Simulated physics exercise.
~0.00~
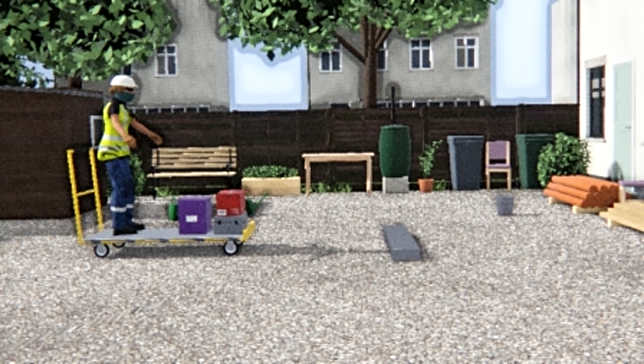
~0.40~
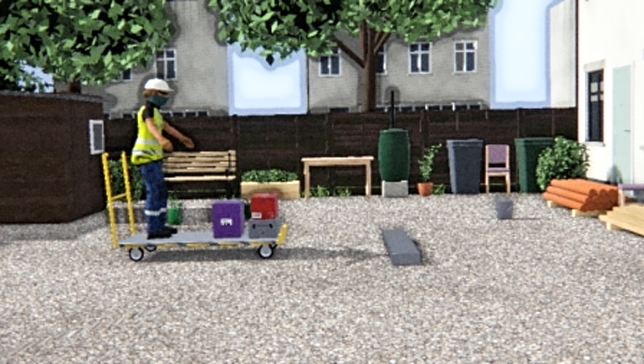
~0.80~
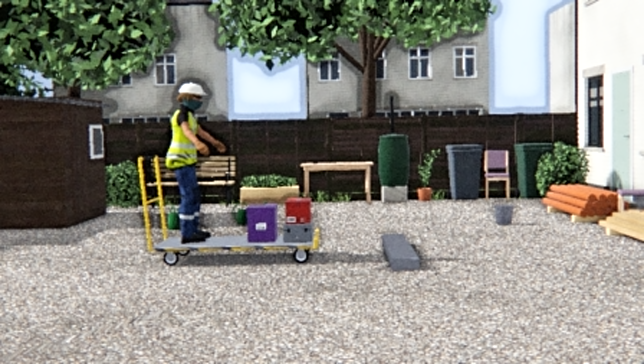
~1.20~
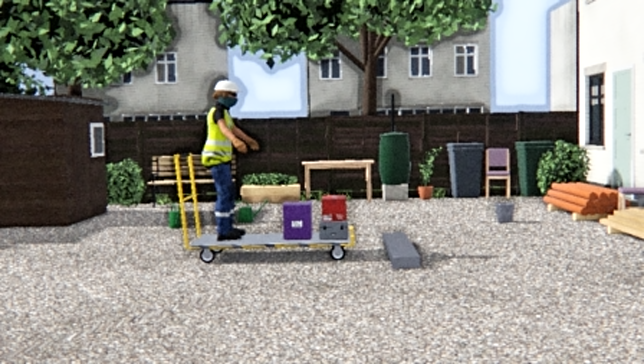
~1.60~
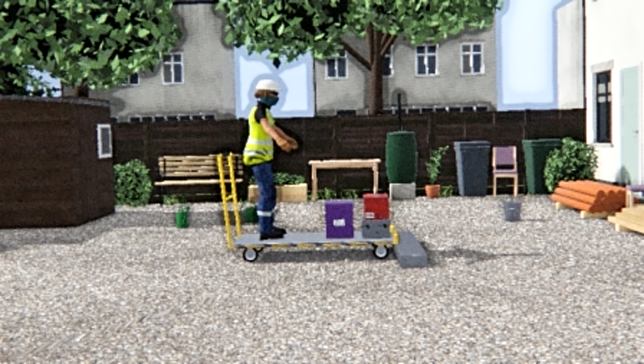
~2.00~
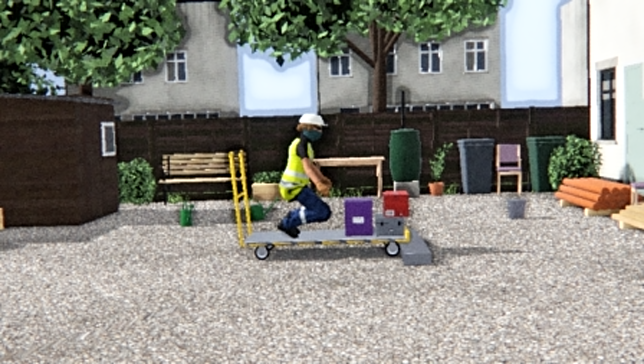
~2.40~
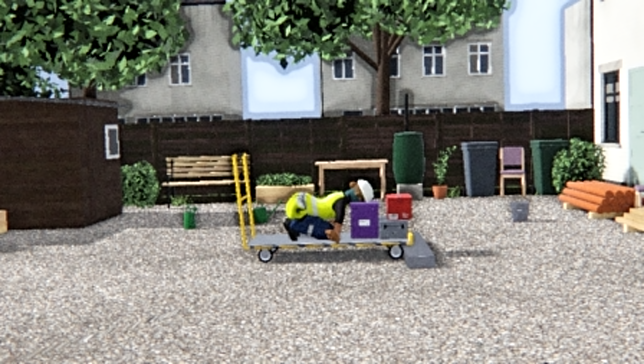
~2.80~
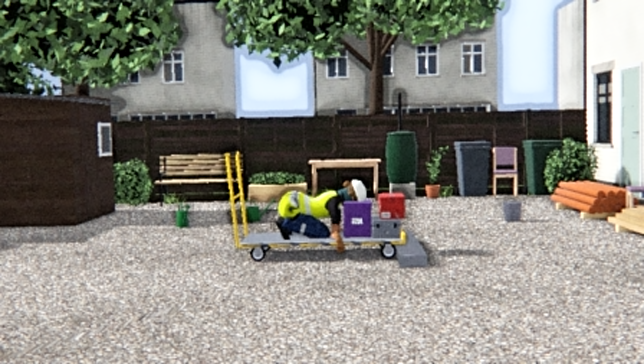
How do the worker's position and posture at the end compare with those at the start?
At the start the worker stands upright on the trolley at the left of the view. By the end the worker is farther right, near the kerb, slumped low on the deck behind the purple tote.
